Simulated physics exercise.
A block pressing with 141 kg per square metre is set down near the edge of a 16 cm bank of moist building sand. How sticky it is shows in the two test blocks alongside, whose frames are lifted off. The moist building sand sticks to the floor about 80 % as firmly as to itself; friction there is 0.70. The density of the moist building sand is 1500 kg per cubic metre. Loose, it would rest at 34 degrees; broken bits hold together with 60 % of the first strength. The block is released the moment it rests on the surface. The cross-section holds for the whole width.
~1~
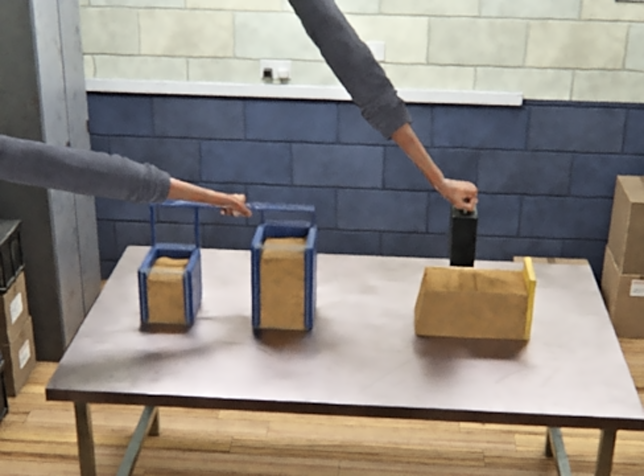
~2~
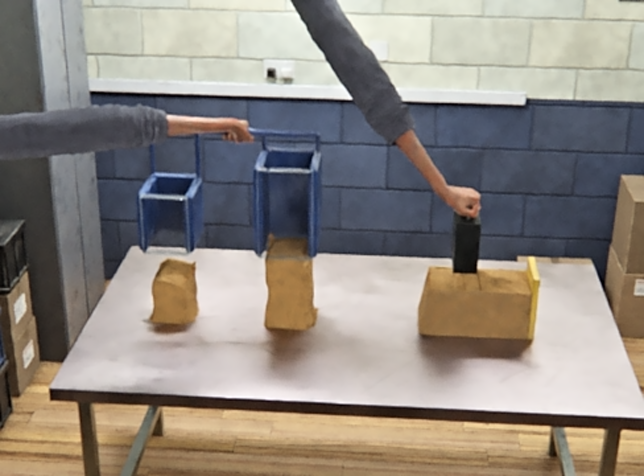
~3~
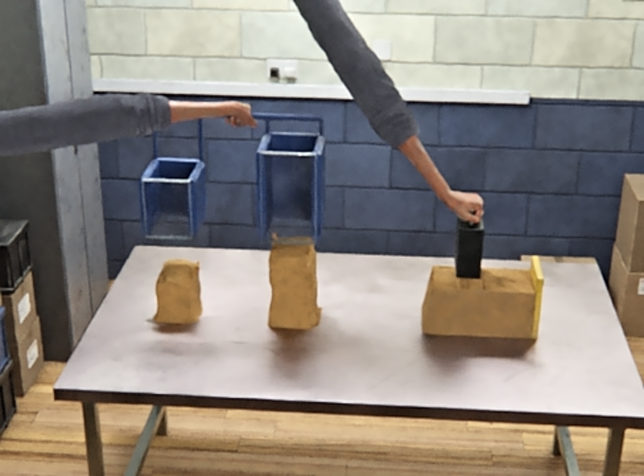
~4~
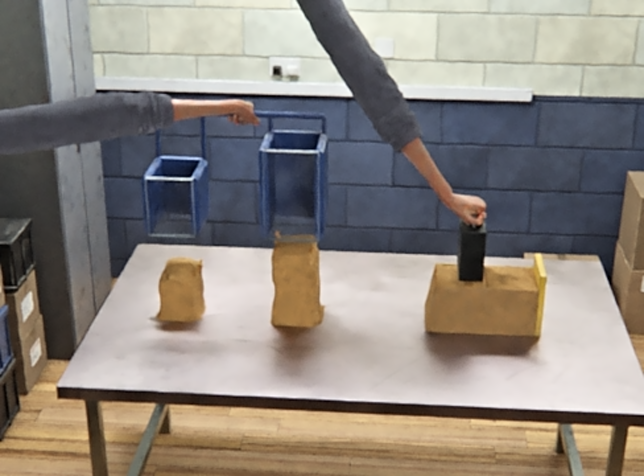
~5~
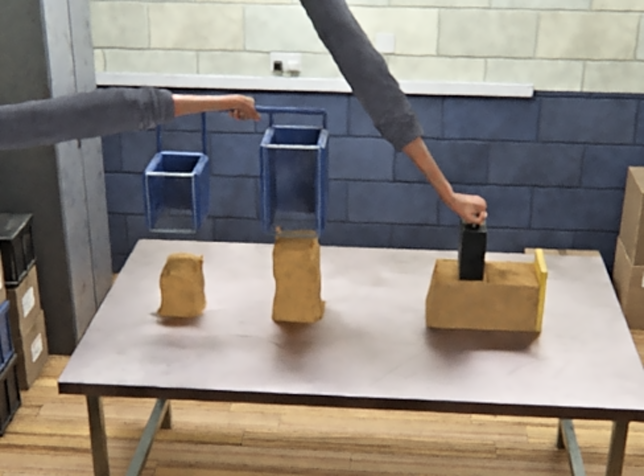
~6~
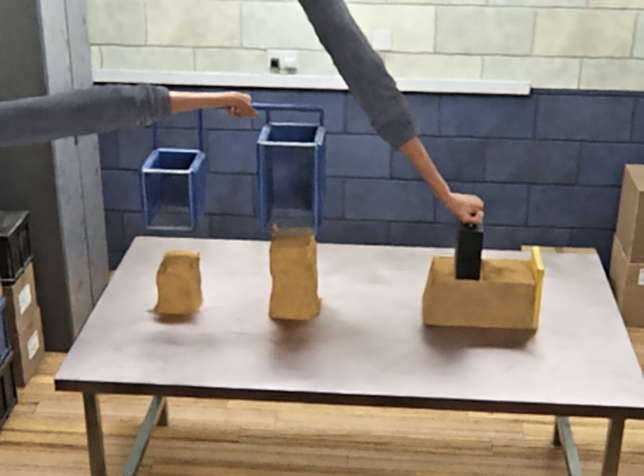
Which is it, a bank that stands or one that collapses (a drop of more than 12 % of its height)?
It holds.
Last picture + 0.15 s, the block is down by 0 % of the bank's height and stands upright.
Last picture + 0.34 s, the block is down by 1 % of the bank's height and stands upright.
Last picture + 0.52 s, the block is down by 1 % of the bank's height and stands upright.
Last picture + 0.70 s, the block is down by 1 % of the bank's height and stands upright.
Last picture + 1.65 s, the block is down by 1 % of the bank's height and stands upright.
